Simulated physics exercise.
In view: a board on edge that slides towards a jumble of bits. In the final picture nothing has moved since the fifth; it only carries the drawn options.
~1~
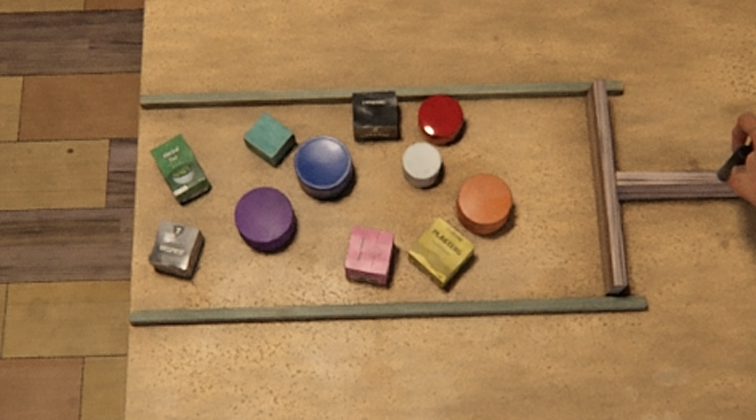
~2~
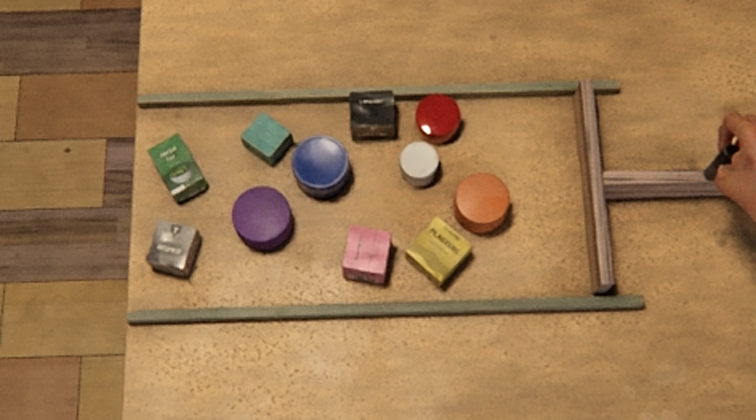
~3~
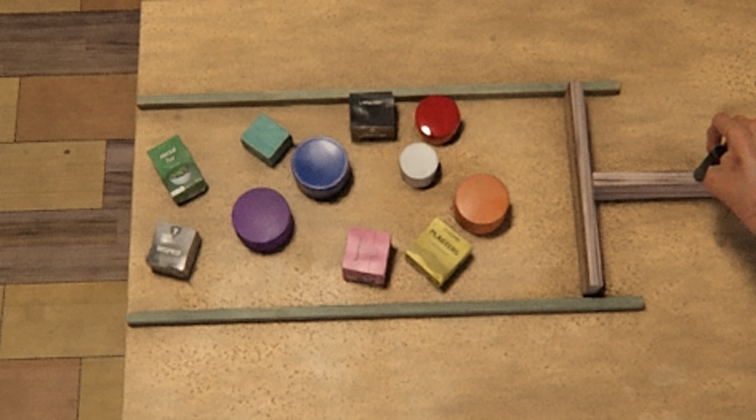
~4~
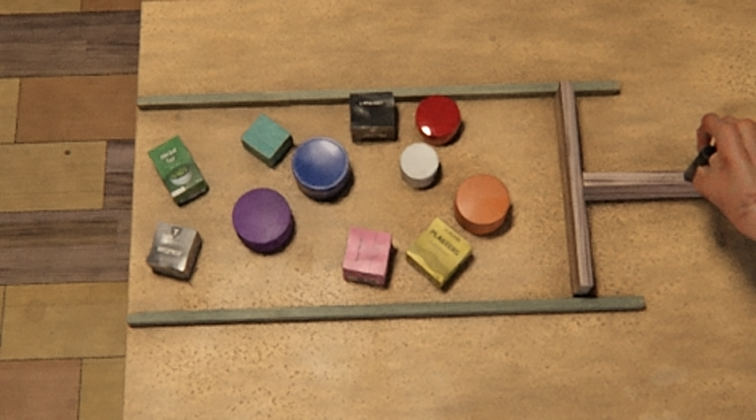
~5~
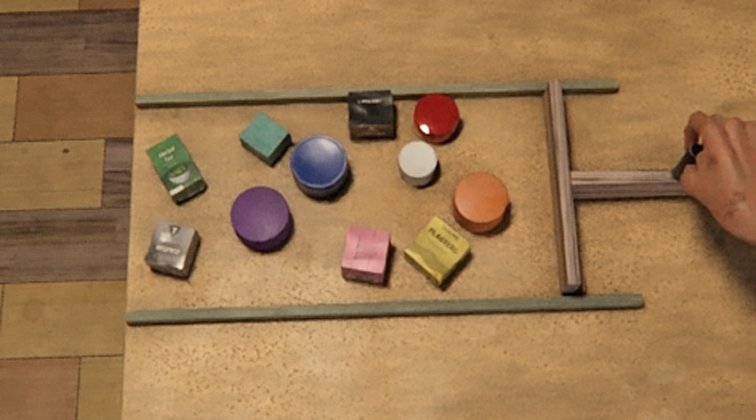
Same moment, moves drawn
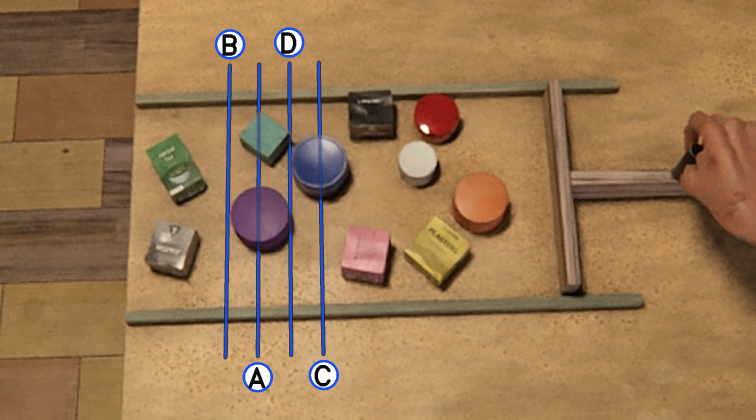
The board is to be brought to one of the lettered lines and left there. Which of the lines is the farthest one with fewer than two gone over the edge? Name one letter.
The farthest such stop is A.
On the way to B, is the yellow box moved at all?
Yes.
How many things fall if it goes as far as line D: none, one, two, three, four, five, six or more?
The count is none.
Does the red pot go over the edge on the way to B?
By then, no.
On the marked copy, A at (259, 203); B at (228, 204); C at (321, 201); D at (290, 202).
Taking A. A third of the way, board (455, 182); red pot (420, 120); yellow box (423, 257).
Two thirds of the way, board (346, 185); turquoise block (233, 148); purple tin (252, 218).
When it is over, board (260, 188); green packet (132, 183); grey box (136, 263); none fallen.
As for the rest, B drops three; C is within the limit but short; D is within the limit but short.
